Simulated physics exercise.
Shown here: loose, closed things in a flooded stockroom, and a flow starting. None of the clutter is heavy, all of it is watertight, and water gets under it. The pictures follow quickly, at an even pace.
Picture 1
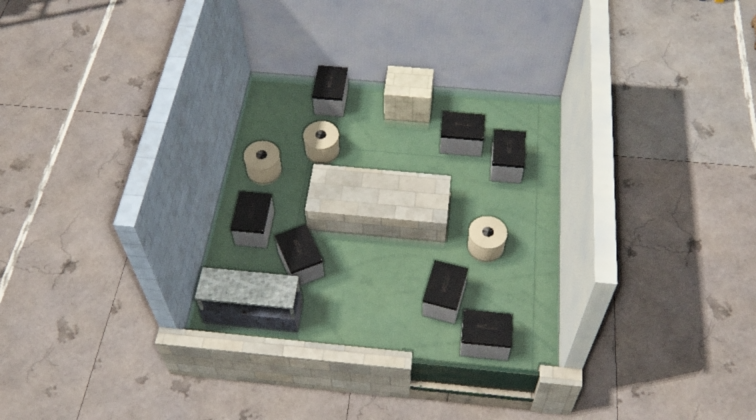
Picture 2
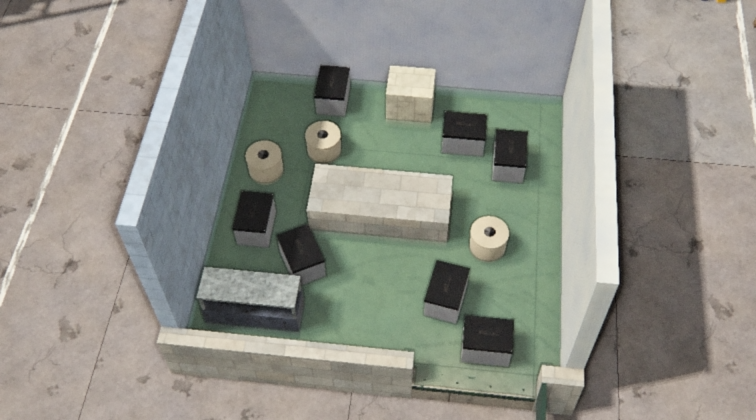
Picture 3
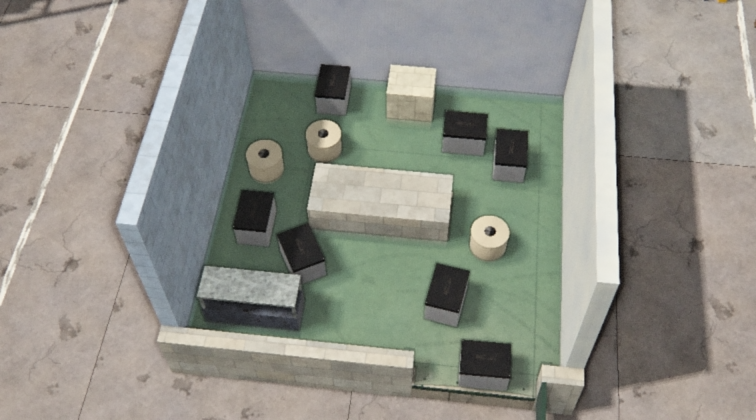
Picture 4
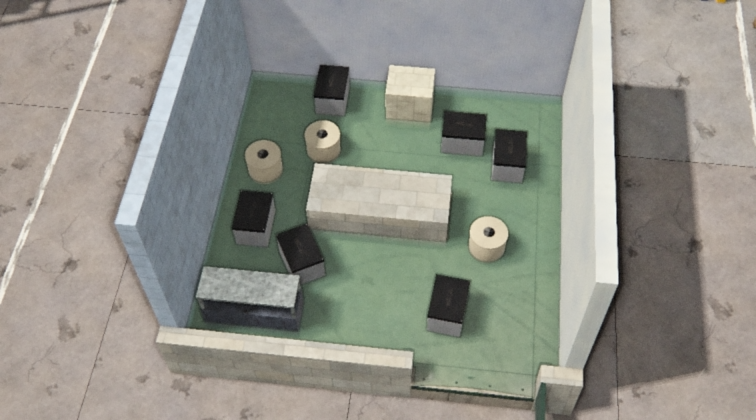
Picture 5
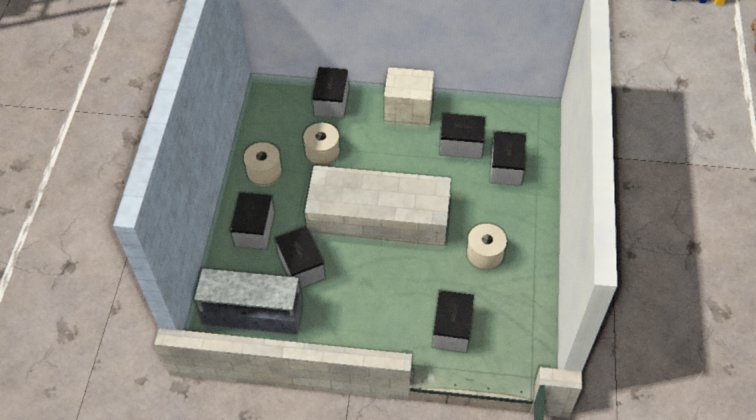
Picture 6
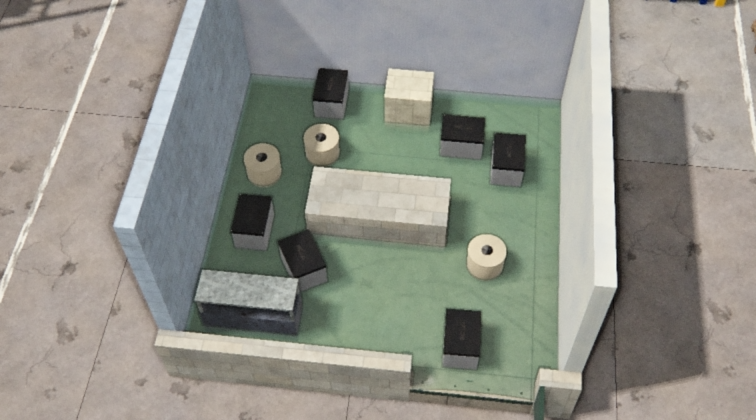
In a walled, roofless room with a green floor, the low gate at the front opens and a dark-topped box slides out of view through the gap, then another box drifts toward the opening as a pale cylinder shifts slightly.
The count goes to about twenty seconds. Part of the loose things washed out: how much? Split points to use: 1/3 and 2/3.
2/3 or more.
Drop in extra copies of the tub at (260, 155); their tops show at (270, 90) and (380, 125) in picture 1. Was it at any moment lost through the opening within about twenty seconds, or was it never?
In that order: Inside, left behind.
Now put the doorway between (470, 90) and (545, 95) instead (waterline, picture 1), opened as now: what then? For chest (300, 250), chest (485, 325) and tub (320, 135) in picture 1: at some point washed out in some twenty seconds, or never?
Going through them in turn: Remains behind; remains behind; escaped.
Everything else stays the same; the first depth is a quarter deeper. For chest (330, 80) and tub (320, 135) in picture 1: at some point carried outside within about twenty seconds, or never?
Held back, held back.
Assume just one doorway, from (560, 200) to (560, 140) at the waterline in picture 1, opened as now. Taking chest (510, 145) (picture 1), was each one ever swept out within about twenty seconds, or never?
Answer: Carried outside.
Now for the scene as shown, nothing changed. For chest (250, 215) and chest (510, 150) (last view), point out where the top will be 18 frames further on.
First one at roughly (398, 282), second at roughly (522, 316).
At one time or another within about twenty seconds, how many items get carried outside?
The count is 7.
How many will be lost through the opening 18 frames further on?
4.
A moment on, 2 of 10 are out; 8 afloat.
Next, 4 of 10 are out; 6 afloat.
Later, 7 of 10 are out; 3 afloat.
In the end, 7 of 10 are out; 3 afloat.
